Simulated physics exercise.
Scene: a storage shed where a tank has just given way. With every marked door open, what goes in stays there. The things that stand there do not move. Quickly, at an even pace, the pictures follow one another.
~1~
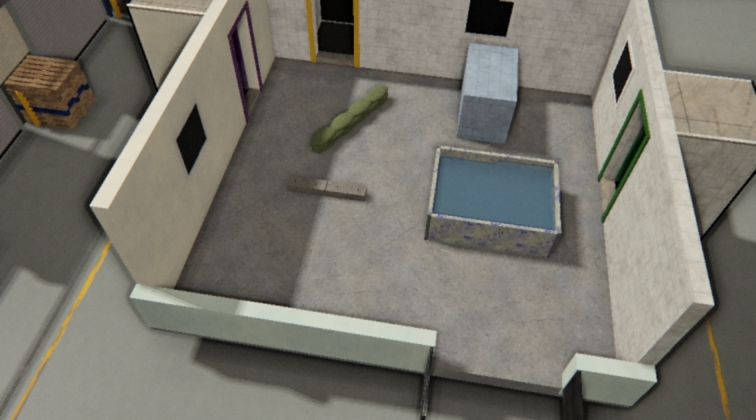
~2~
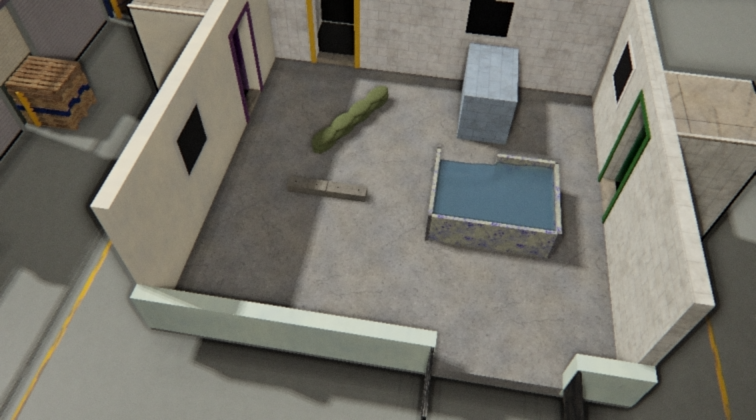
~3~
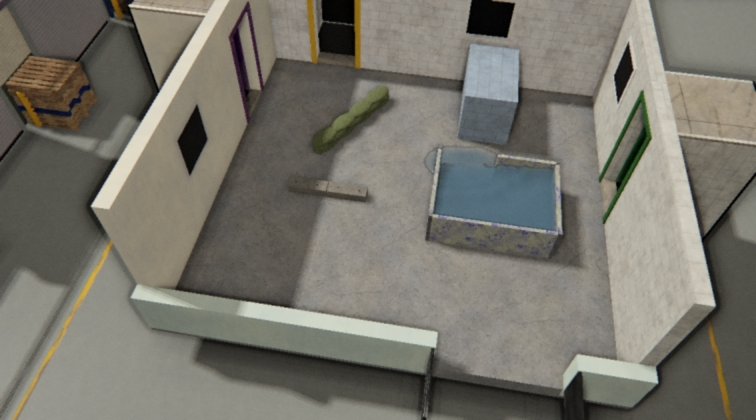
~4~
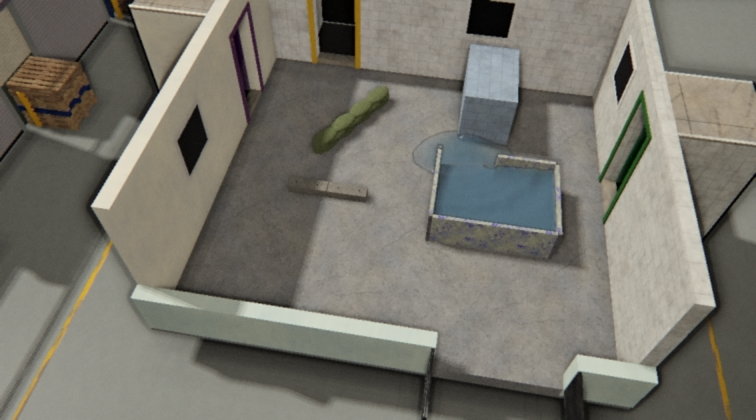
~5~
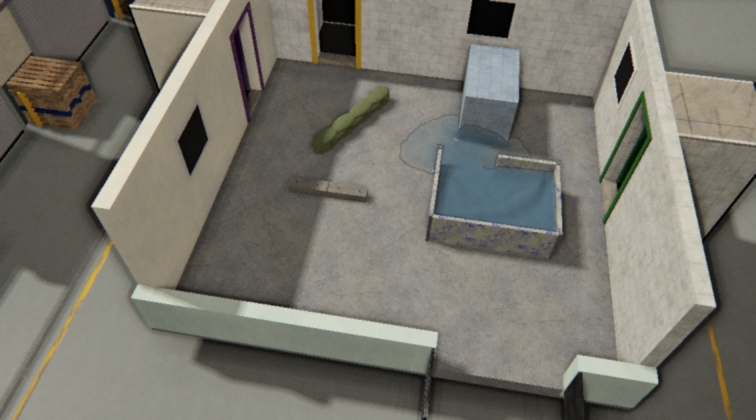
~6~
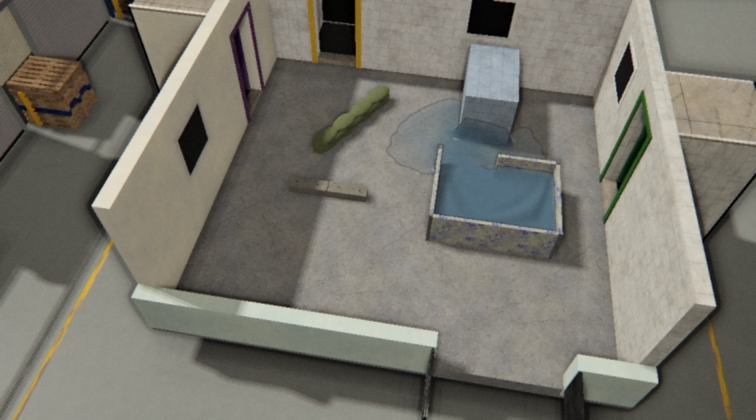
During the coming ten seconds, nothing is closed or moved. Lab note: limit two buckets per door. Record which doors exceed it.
In order: The green door never exceeds two buckets, the purple door never exceeds two buckets, the yellow door never exceeds two buckets.
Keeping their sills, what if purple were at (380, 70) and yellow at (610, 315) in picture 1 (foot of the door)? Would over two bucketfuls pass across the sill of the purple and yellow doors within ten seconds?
My reading: Purple door takes more, yellow door takes less.
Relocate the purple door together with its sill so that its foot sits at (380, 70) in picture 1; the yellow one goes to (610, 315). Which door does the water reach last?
Answer: The one in yellow.
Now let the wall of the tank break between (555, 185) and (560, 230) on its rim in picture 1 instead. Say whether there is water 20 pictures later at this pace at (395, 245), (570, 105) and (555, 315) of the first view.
Going through them, the first would be still bare, the next submerged and the last submerged.
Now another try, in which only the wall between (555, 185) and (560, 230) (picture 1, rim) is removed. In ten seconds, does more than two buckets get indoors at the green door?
Result: Green door goes past the limit.
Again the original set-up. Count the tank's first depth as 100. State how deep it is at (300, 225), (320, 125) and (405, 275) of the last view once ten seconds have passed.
About 0 per cent, then 6 per cent, then 2 per cent.
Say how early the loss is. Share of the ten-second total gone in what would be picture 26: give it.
Near 5 %.
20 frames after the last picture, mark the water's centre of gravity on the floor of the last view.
Near (459, 160) in the last view.
A moment on, water covers 20 % of the floor; the green door not reached, the purple door not reached, the yellow door not reached.
Next, water covers 25 % of the floor; the green door wet at the sill, nothing in, the purple door not reached, the yellow door wet at the sill, nothing in.
Then, water covers 40 % of the floor; the green door under two buckets in, the purple door wet at the sill, nothing in, the yellow door wet at the sill, nothing in.
Later, water covers 60 % of the floor; the green door under two buckets in, the purple door under two buckets in, the yellow door wet at the sill, nothing in.
In the end, water covers 85 % of the floor; the green door under two buckets in, the purple door under two buckets in, the yellow door wet at the sill, nothing in.
